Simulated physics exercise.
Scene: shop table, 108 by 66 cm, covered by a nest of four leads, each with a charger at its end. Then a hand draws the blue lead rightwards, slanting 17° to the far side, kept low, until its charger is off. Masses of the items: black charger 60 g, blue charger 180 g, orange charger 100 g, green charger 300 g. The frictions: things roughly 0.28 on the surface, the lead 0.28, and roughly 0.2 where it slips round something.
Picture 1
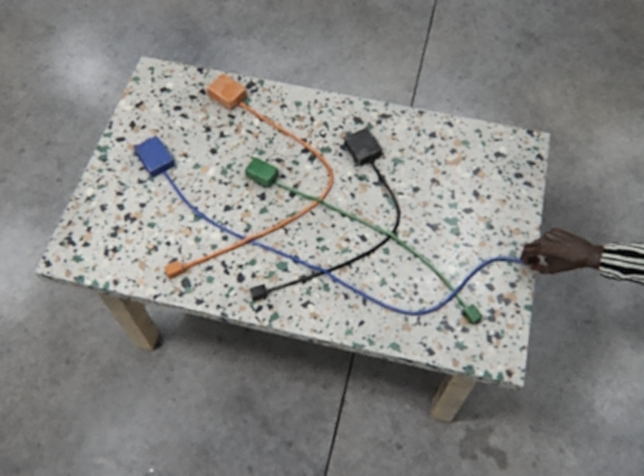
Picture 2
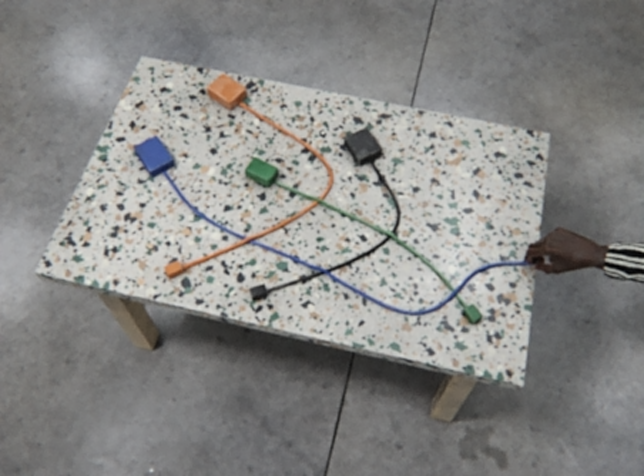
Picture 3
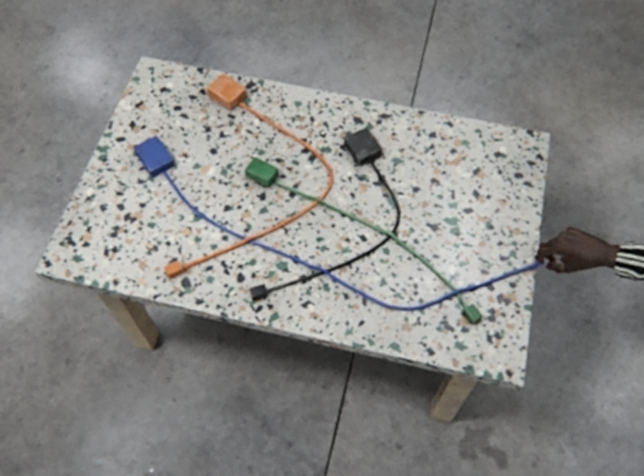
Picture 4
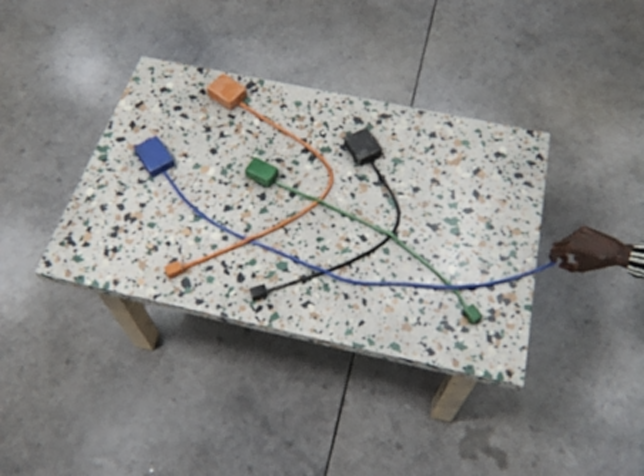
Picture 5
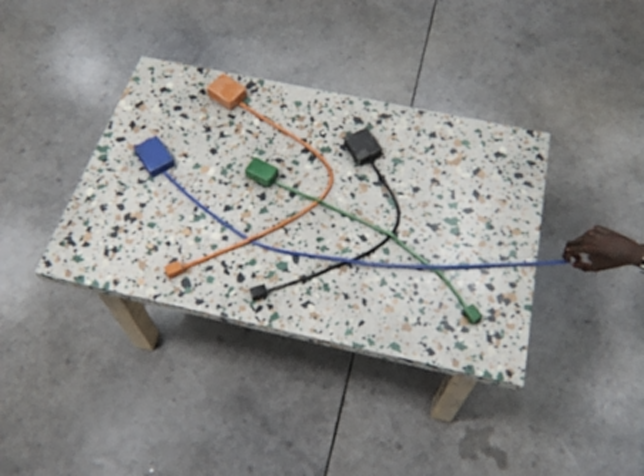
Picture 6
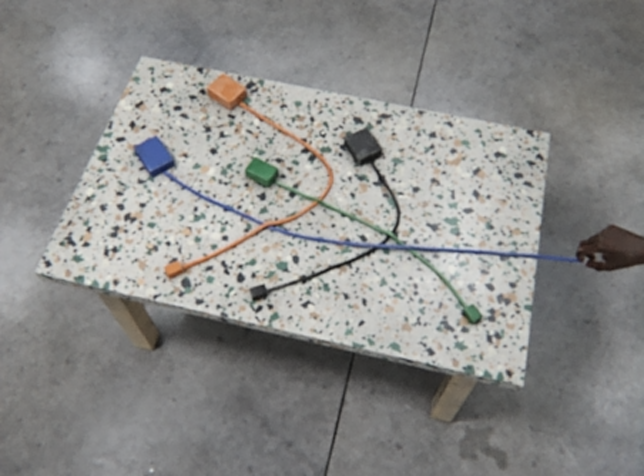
A blue lead was pulled to the right by a hand at the table's edge, its curve straightening and sliding upward across the speckled top, while the orange, green and black leads stayed still.
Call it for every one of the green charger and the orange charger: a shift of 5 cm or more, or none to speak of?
My call: Green charger shifts; orange charger shifts.
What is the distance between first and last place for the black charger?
Black charger: Around 40 centimetres.
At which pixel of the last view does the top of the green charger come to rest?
The top ends up close to (338, 181) in the last picture.
Next, the blue lead's tail end at (275, 190); green charger 6 cm off its start, blue charger 27 cm off its start, green plug 3 cm off its start.
Then, the blue lead's tail end at (404, 198); green charger 10 cm off its start, orange charger 5 cm off its start, blue charger 56 cm off its start.
After that, the blue lead's tail end at (540, 207); orange charger 31 cm off its start at (331, 141), green charger 12 cm off its start at (313, 174), blue charger 87 cm off its start at (522, 204).
Later, the blue lead has left the top; orange charger 69 cm off its start, green charger 18 cm off its start, blue charger over the edge.
At the end, the blue lead has left the top; orange charger 70 cm off its start at (495, 180), green charger 18 cm off its start at (338, 181), blue charger over the edge, orange plug over the edge.
